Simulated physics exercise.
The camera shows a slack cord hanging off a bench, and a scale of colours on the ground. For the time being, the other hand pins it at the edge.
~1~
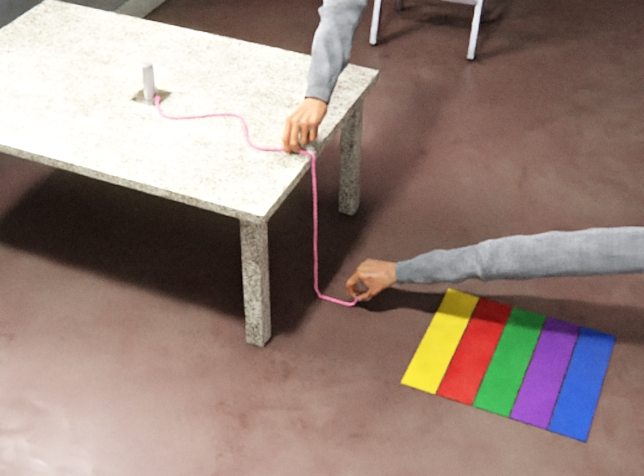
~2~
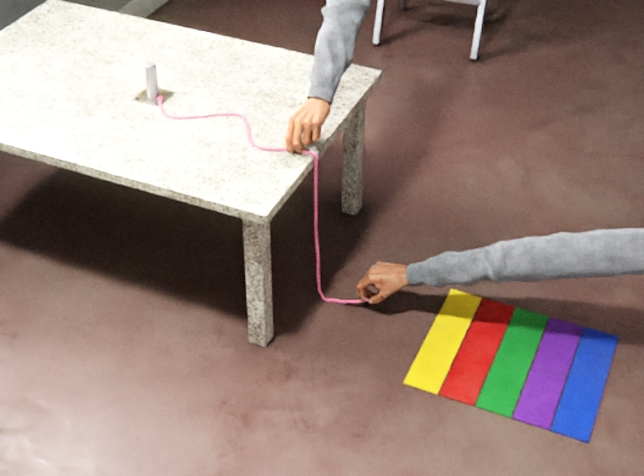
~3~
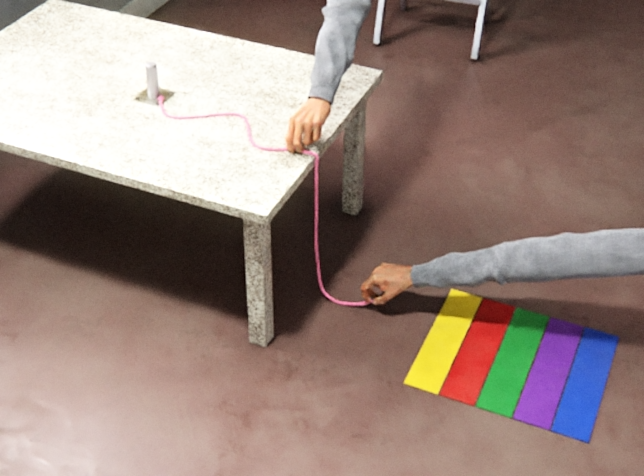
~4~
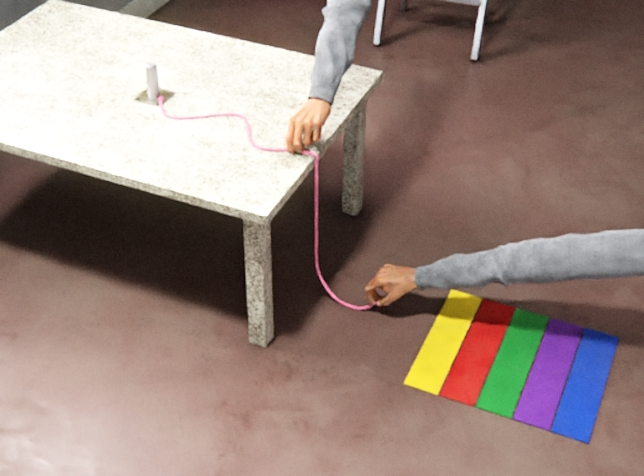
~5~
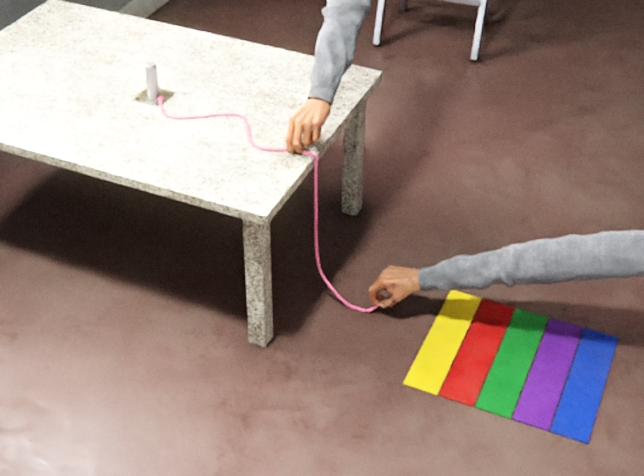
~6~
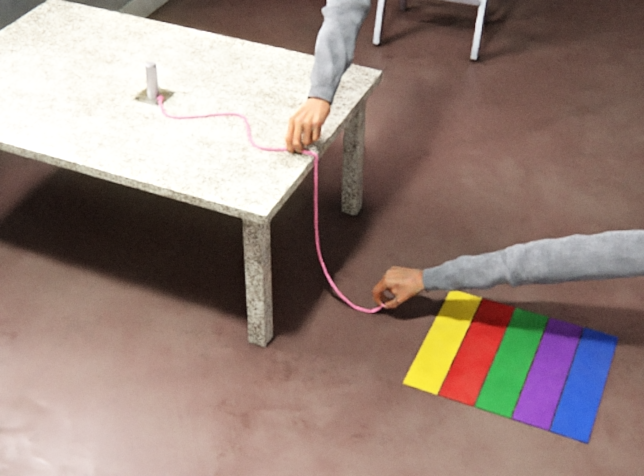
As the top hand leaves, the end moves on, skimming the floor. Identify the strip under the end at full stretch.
Strip: Green.
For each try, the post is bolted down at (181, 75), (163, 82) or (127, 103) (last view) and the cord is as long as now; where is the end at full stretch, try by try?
Try by try, about (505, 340), (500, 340) and (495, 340).
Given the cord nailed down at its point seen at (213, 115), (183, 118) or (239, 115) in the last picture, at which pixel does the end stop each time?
(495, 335); (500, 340); (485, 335).
Soon after, end near (458, 327); over yellow.
After that, end near (495, 338); over red.
At the stop, end near (517, 345); over green. It gets as far as the green strip.
